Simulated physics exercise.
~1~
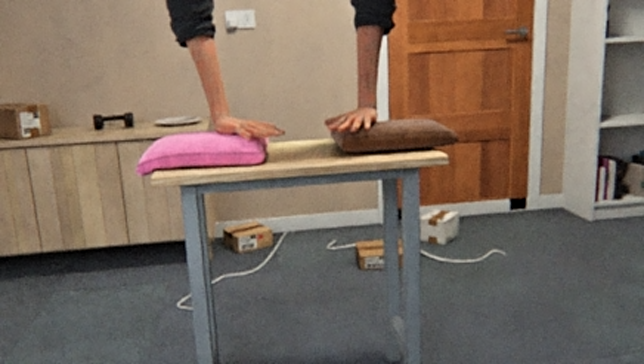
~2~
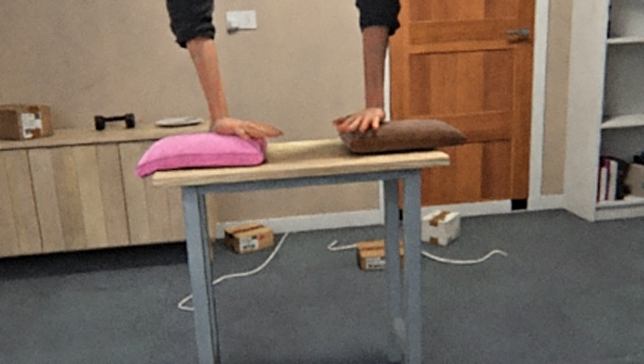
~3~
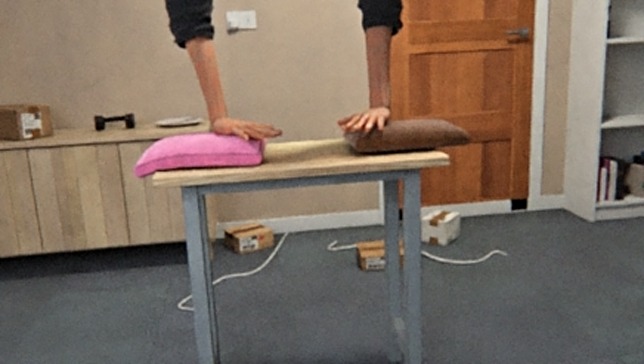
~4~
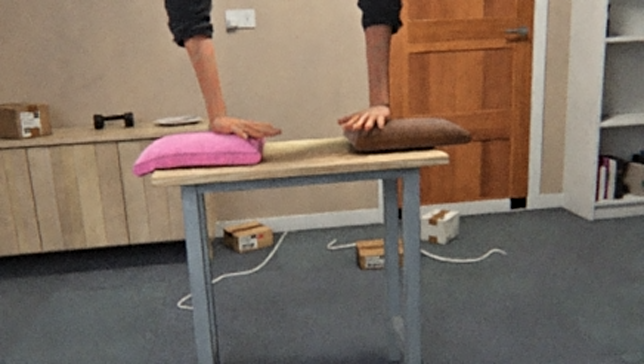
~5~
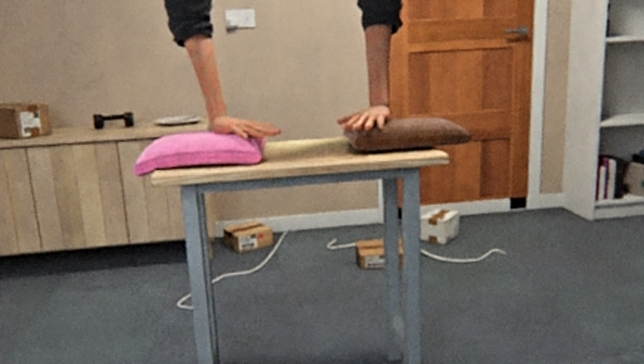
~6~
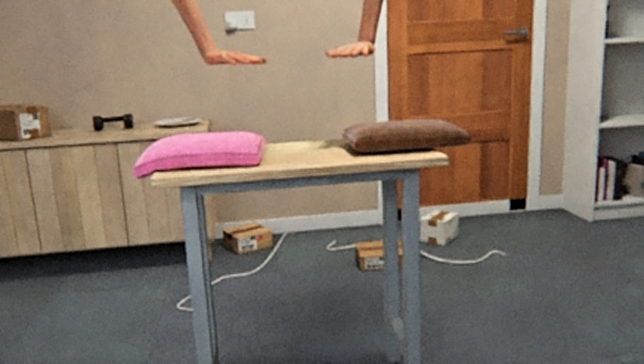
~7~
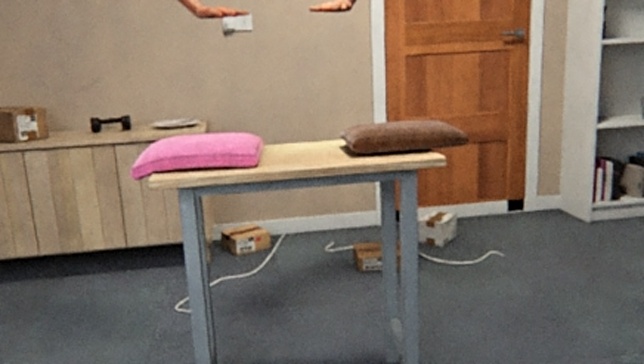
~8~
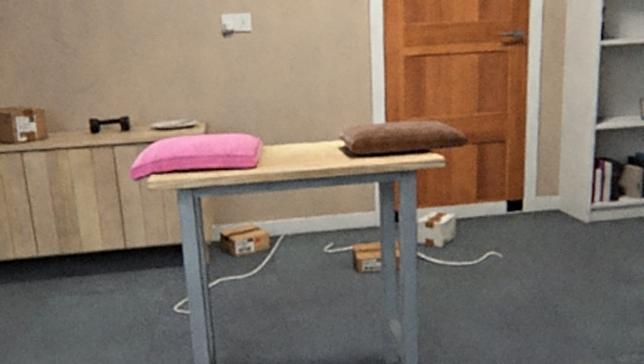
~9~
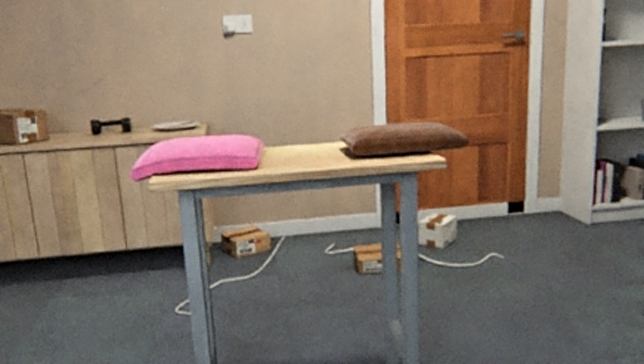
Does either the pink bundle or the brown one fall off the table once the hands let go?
No, neither one falls. The pink bundle stays in place on the left side of the tabletop, and the brown one stays on the right.
We see two hands pressing on a pink cushion-like bundle and a brown one on a wooden-topped table. The right hand shifts the brown one slightly to the right, then both hands lift up out of view, leaving both objects resting on the tabletop.
